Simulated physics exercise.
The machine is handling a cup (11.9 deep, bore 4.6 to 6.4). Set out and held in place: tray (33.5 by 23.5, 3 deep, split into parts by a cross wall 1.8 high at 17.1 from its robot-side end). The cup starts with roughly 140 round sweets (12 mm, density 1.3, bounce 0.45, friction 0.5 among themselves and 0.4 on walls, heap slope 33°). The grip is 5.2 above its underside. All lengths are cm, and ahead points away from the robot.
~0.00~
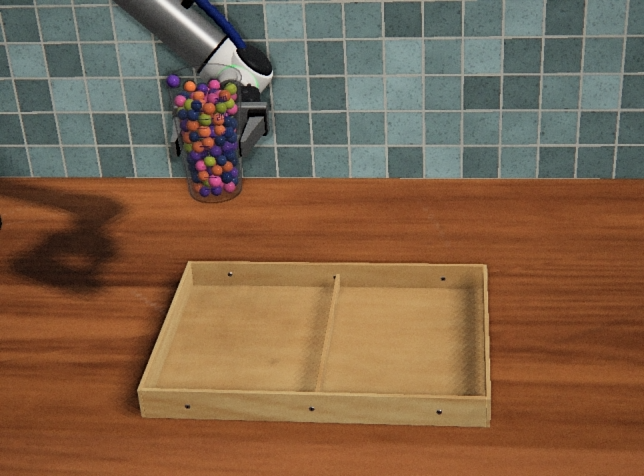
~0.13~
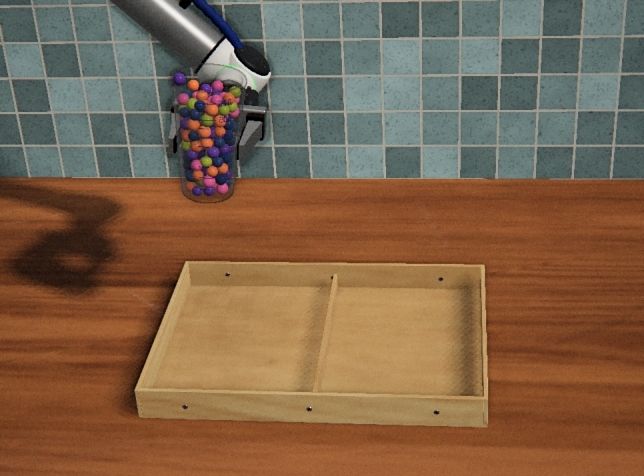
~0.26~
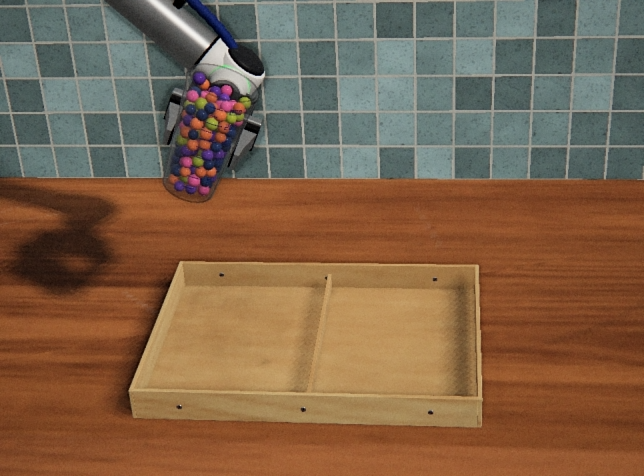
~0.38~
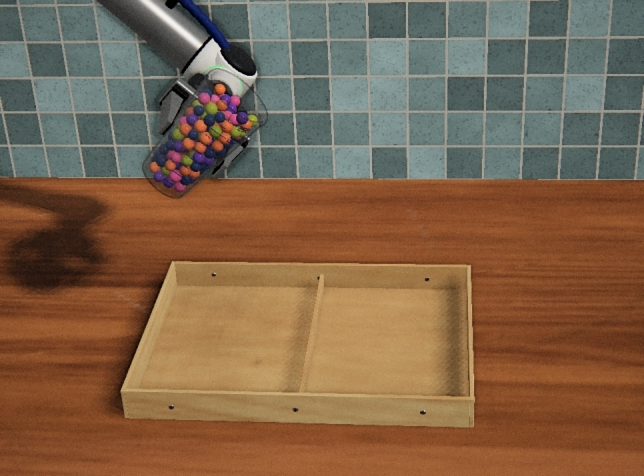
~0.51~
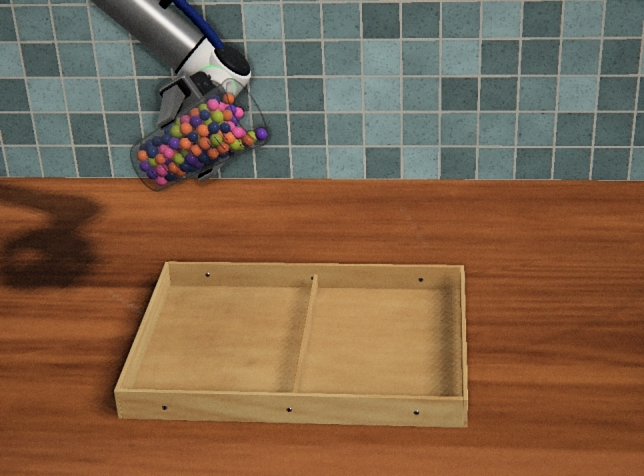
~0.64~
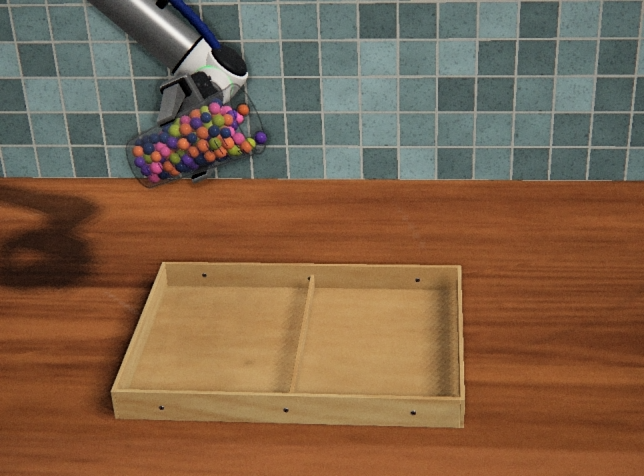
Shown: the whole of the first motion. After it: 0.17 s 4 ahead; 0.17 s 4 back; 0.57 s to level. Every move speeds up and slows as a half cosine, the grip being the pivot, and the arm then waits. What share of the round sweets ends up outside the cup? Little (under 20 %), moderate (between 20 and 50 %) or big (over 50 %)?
Outside the cup the share is little, under 20 %.
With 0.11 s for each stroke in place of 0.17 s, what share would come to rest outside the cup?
In that case some 25 per cent.
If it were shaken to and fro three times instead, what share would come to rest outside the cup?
It would be near 15 per cent.
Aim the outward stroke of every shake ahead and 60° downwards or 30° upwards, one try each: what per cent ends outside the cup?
About 0 and 10 per cent.
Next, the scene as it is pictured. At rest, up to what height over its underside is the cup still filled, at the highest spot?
Roughly 11.5 cm.
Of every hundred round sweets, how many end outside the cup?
Some 10 per cent.
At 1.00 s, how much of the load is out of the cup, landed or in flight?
Some 5 per cent.
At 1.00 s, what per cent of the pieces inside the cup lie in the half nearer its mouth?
Some 55 per cent.
By 1.00 s, tilted 66° forward, highest piece 27 above the table; 129 in the cup, 1 in the far-side part, 8 in flight or on a rim.
By 1.37 s, tilted 15° forward, highest piece 30 above the table; 126 in the cup, 7 in the far-side part, 4 in the robot-side part, 1 in flight or on a rim.
By 1.75 s, level, highest piece 30 above the table; 126 in the cup, 7 in the far-side part, 5 in the robot-side part.
By 2.80 s, level, highest piece 30 above the table; 126 in the cup, 7 in the far-side part, 5 in the robot-side part.
Final count, 126 in the cup, 7 in the far-side part, 5 in the robot-side part. That is 9 % outside the cup.
